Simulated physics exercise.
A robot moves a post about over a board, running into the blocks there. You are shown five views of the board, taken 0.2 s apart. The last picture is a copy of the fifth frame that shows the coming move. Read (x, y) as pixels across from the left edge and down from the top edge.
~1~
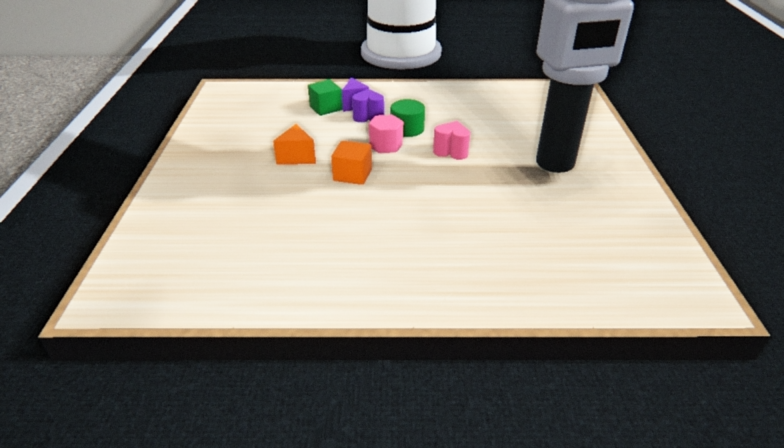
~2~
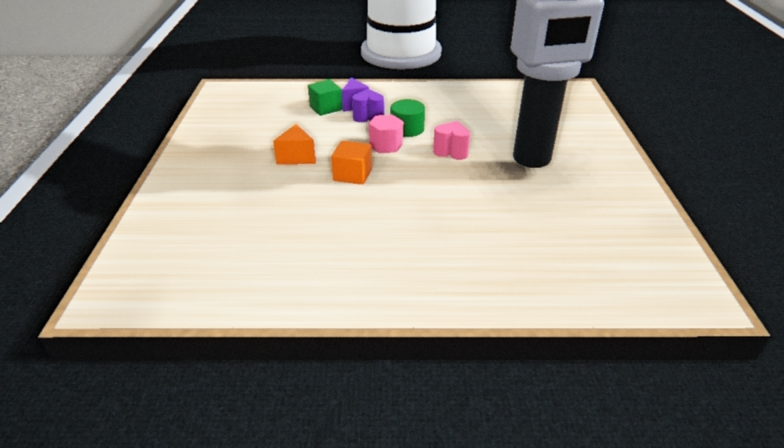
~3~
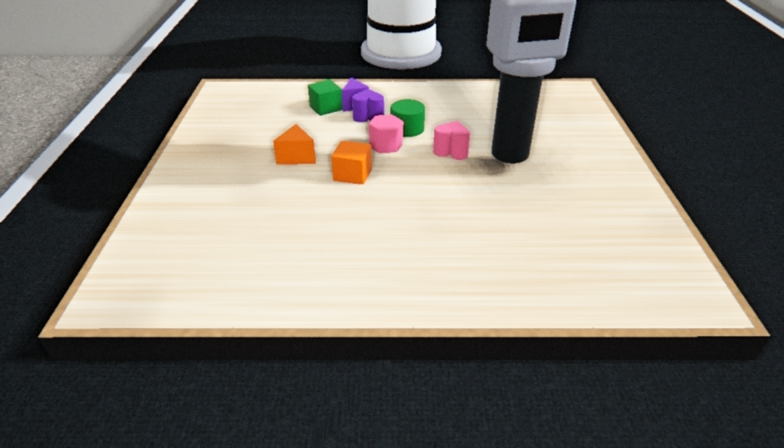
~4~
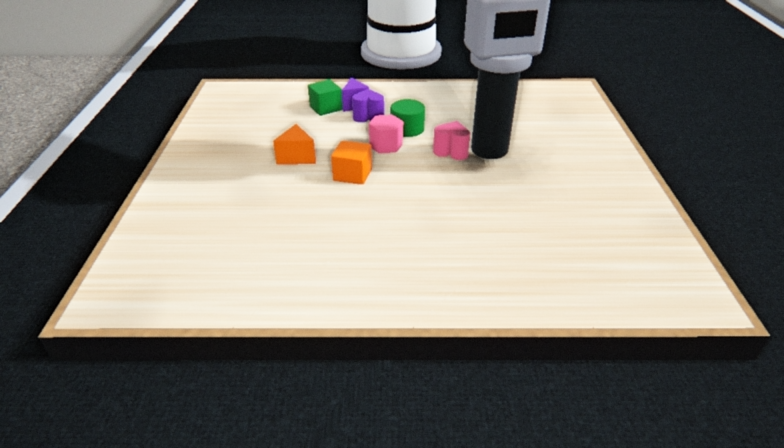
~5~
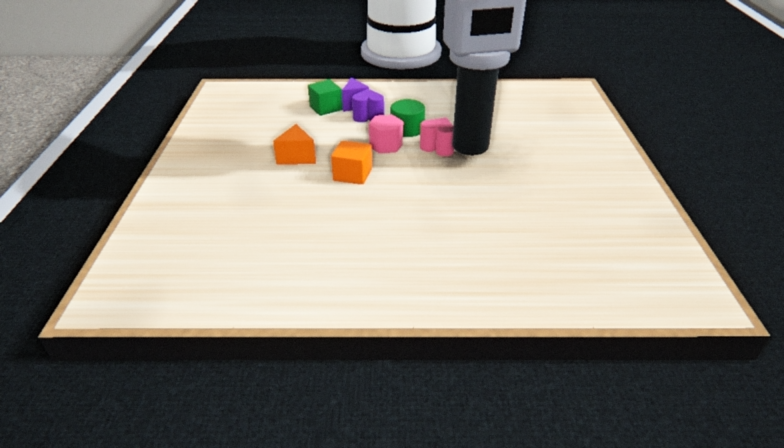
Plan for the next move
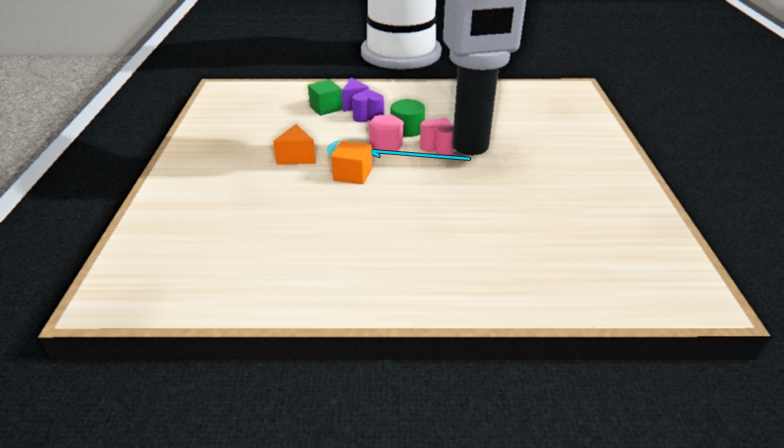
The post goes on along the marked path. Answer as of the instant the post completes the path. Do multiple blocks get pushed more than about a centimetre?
Yes, I think so.
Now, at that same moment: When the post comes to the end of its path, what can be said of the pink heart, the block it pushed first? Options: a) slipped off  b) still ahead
Answer: A.
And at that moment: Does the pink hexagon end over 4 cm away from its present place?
Yes - that is the case.
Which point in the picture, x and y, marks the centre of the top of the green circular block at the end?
I'd expect the centre of its top face to be at (404, 99).
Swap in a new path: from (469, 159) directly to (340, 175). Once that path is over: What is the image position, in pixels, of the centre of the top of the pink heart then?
It is at (421, 123).
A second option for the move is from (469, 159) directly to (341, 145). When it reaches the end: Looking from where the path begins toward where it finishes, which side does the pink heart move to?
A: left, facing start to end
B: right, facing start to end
Choice B: Right, facing start to end.
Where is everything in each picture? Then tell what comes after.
Post's lower end at (555, 164); orange square piece at (351, 150); pink hexagon at (386, 122); green circular block at (408, 106); pink heart at (453, 128), in the first frame.
Post at (532, 159); blocks still, in the second frame.
Post at (510, 155); blocks still, in the third frame.
Post at (489, 151); blocks still, in the fourth frame.
Post at (470, 147); orange square piece at (351, 150); pink hexagon at (386, 122); green circular block at (408, 106); pink heart at (439, 124), in the fifth frame.
Drawn move, from (469, 159) directly to (345, 149).
The first path, step by step. One third of the way, post at (427, 144); pink hexagon at (383, 122); green circular block at (403, 101); pink heart at (410, 117), turned 50° clockwise.
Two thirds of the way, post at (385, 141); pink hexagon at (358, 118), turned 60° anticlockwise; green circular block at (404, 99); pink heart at (394, 114), turned 115° clockwise.
At the end, post at (344, 137); orange square piece still; pink hexagon at (333, 110); green circular block at (404, 99); pink heart at (394, 114), turned 115° clockwise.
